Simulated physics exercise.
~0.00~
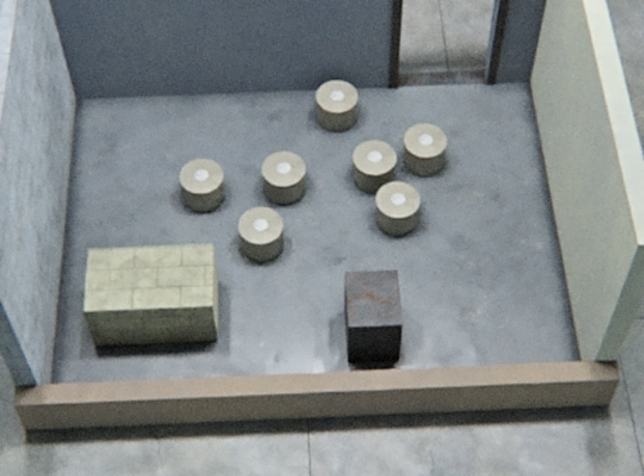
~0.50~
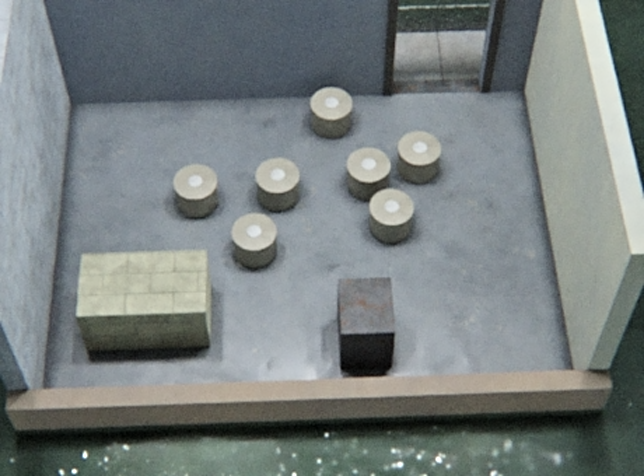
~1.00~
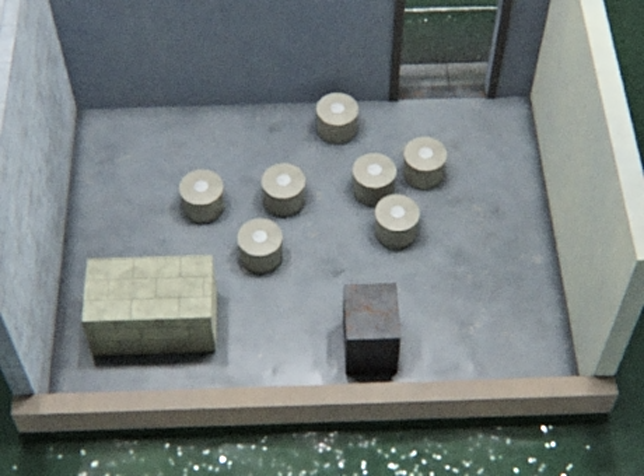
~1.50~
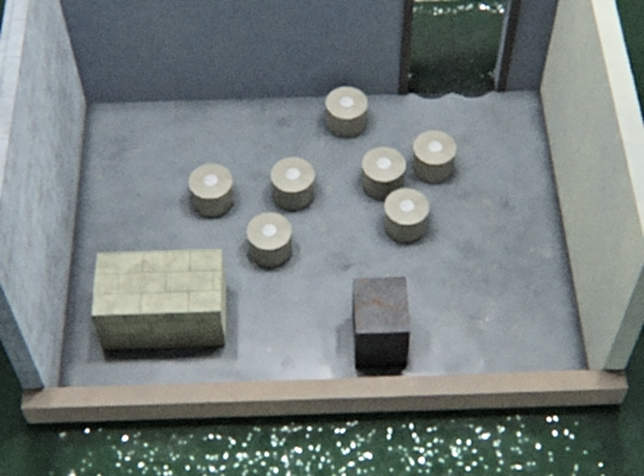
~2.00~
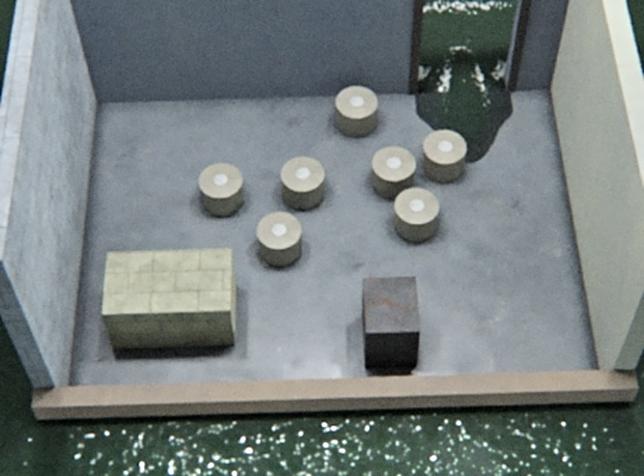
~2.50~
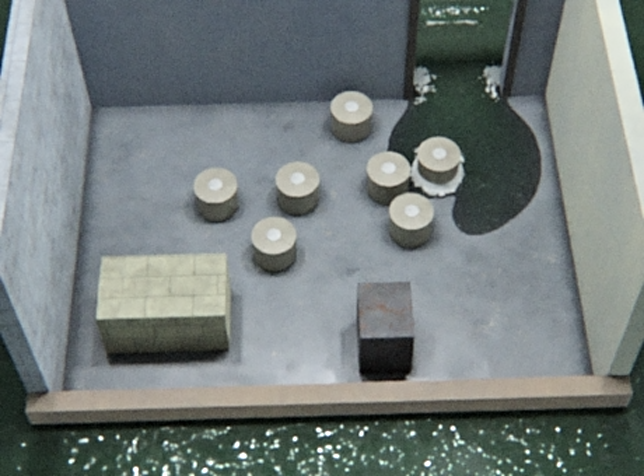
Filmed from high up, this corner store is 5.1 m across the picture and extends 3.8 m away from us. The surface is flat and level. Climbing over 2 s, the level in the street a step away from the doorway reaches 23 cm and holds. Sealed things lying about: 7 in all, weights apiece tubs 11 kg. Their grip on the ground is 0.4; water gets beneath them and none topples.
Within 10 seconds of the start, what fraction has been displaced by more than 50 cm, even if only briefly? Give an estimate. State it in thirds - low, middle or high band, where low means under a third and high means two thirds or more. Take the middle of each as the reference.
Middle band.
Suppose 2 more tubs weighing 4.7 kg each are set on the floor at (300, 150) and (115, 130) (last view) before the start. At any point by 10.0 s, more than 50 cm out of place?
The first: Not as far. The second: Not as far.
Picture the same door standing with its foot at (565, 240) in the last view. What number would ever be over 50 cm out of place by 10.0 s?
Count: 7.
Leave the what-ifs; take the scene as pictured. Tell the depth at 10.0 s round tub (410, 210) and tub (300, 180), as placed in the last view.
Close to 8 and 5 centimetres.
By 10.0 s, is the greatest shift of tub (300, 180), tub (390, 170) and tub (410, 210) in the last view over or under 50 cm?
In that order: Below the mark, above the mark, above the mark.
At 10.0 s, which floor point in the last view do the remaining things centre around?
Close to pixel (294, 250).
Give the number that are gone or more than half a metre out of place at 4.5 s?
The count is 3.
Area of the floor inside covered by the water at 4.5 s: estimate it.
At that time the wet patch spans about 10.5 m2.
After 3.5 s 2 of 7 are over 50 cm from their spots; 0 afloat.
After 4.5 s 3 of 7 are over 50 cm from their spots; 0 afloat.
After 7.0 s 3 of 7 are over 50 cm from their spots; 1 afloat.
After 10.0 s 4 of 7 are over 50 cm from their spots, and 4 have been at some point; 3 afloat.
